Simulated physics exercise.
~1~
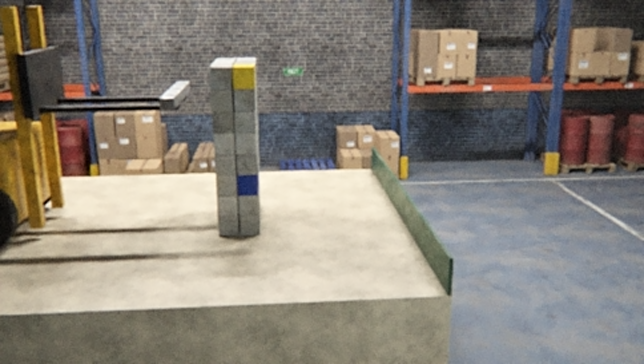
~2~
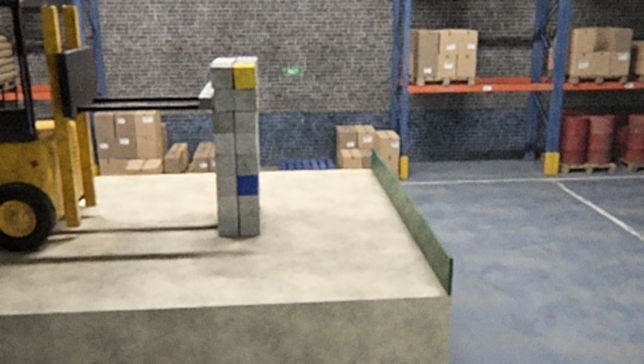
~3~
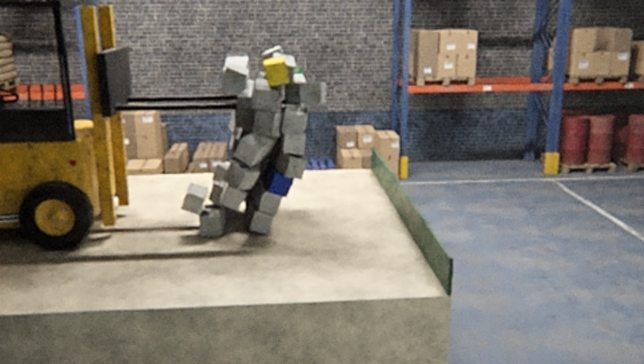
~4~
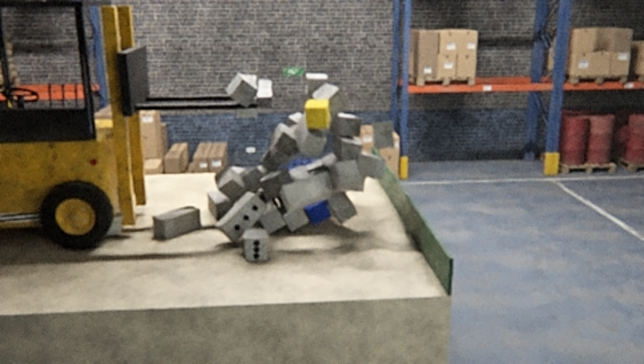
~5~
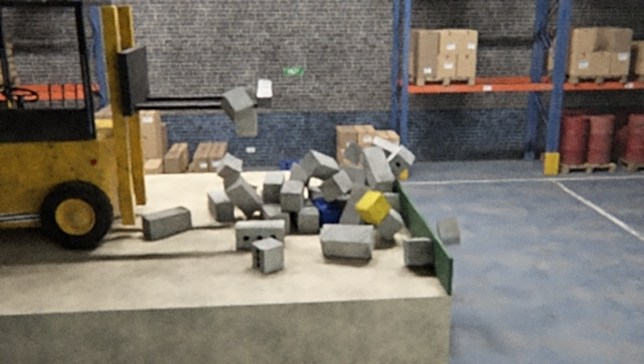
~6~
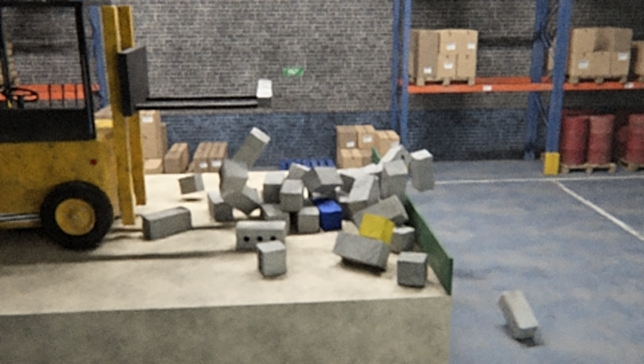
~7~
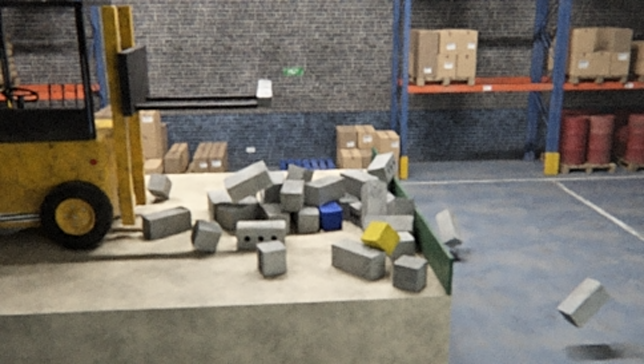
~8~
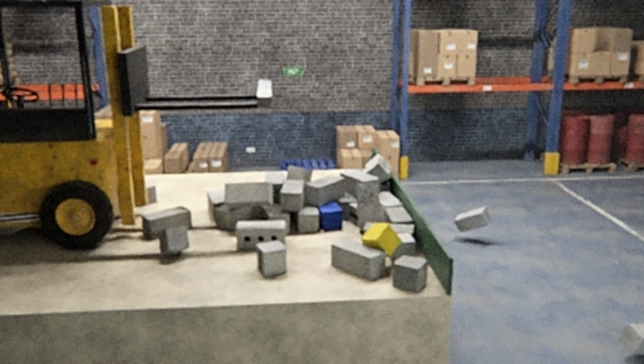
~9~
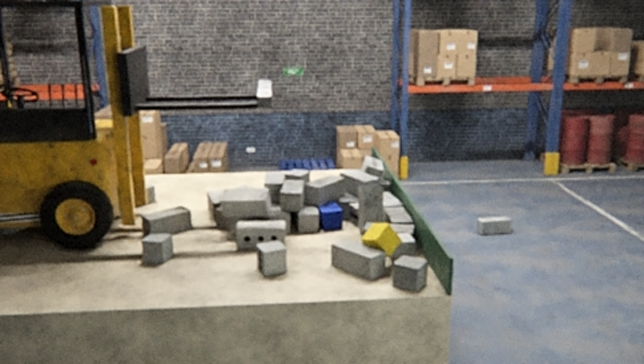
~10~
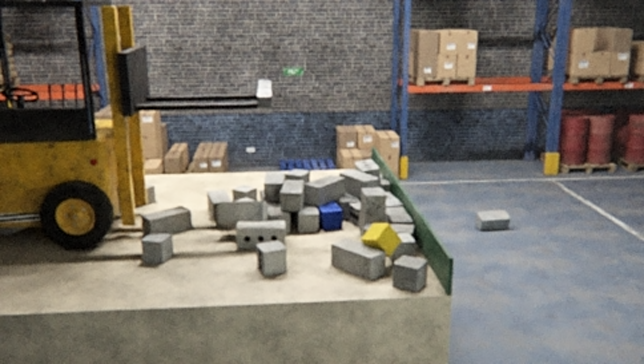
Yellow forklift pushing a stack of grey blocks rightward with a beam, the stack collapsing into a heap, one block resting below.
